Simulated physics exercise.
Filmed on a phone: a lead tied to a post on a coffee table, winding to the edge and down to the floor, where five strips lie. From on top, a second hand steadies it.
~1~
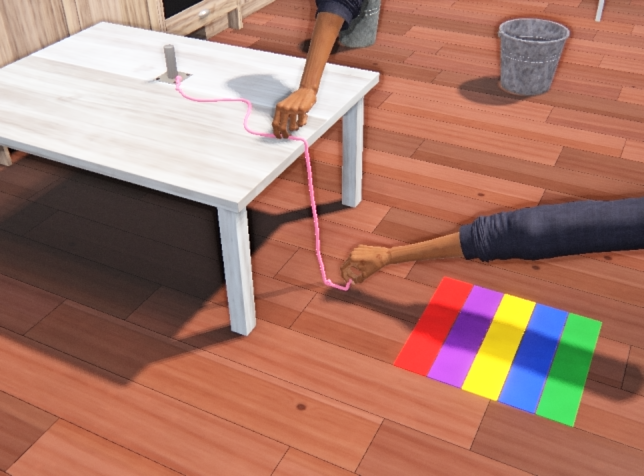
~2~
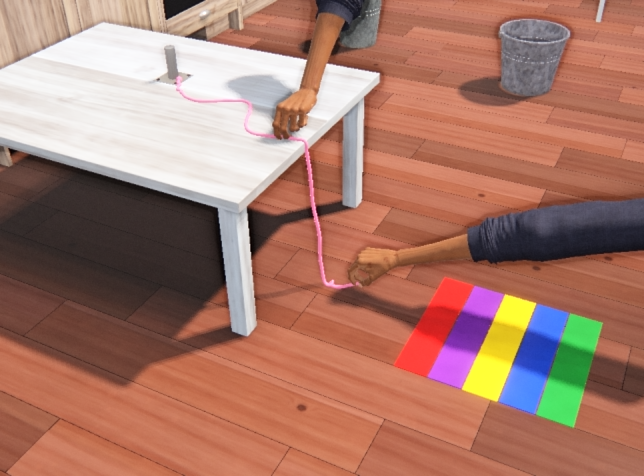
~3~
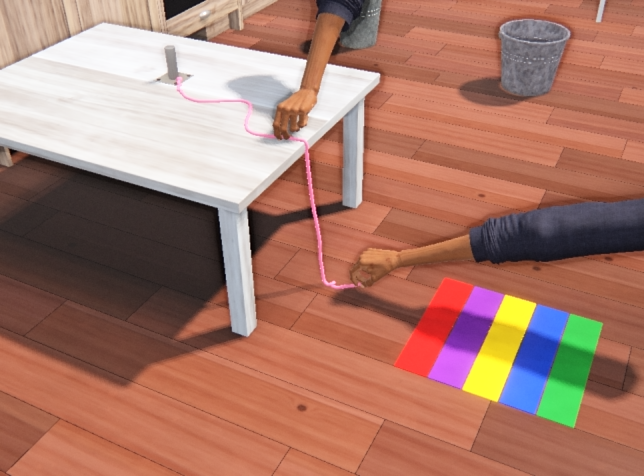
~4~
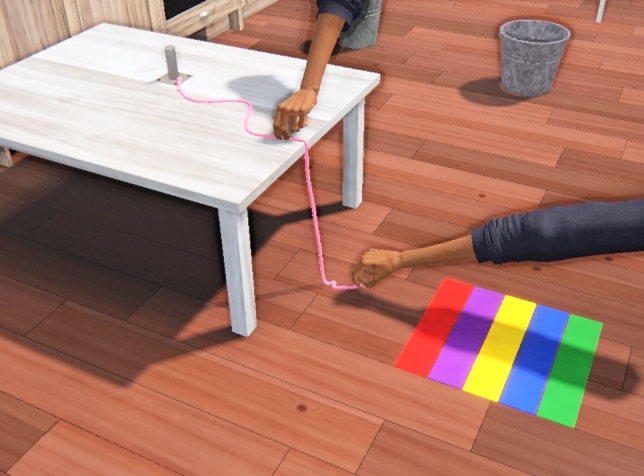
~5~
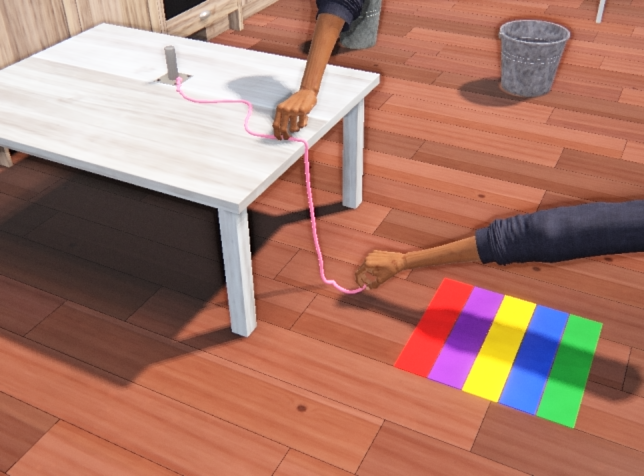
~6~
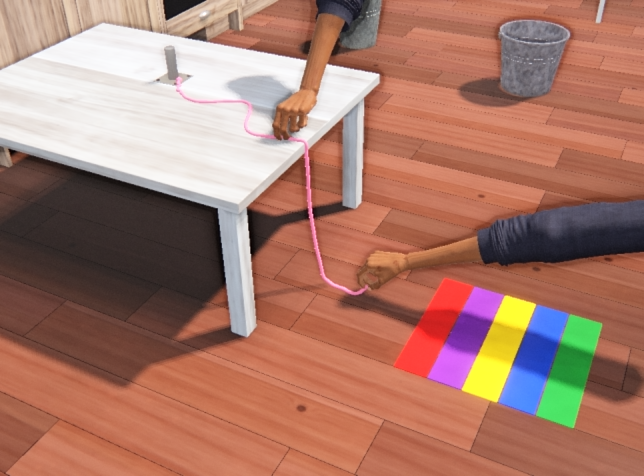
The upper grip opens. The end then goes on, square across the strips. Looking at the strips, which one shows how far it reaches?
The yellow strip shows it.
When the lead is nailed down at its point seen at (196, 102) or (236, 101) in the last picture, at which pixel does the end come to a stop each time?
Respectively, (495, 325) and (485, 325).
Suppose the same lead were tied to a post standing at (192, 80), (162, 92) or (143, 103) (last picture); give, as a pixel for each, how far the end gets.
Taking the tries in turn, you get (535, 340), (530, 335) and (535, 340).
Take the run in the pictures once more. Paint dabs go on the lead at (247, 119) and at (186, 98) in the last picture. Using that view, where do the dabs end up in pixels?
The first moves to (286, 122), the second to (212, 93).
A little later, end near (453, 313); over red.
Next, end near (491, 325); over yellow.
When it is tight, end near (513, 331); over yellow. It gets as far as the yellow strip.
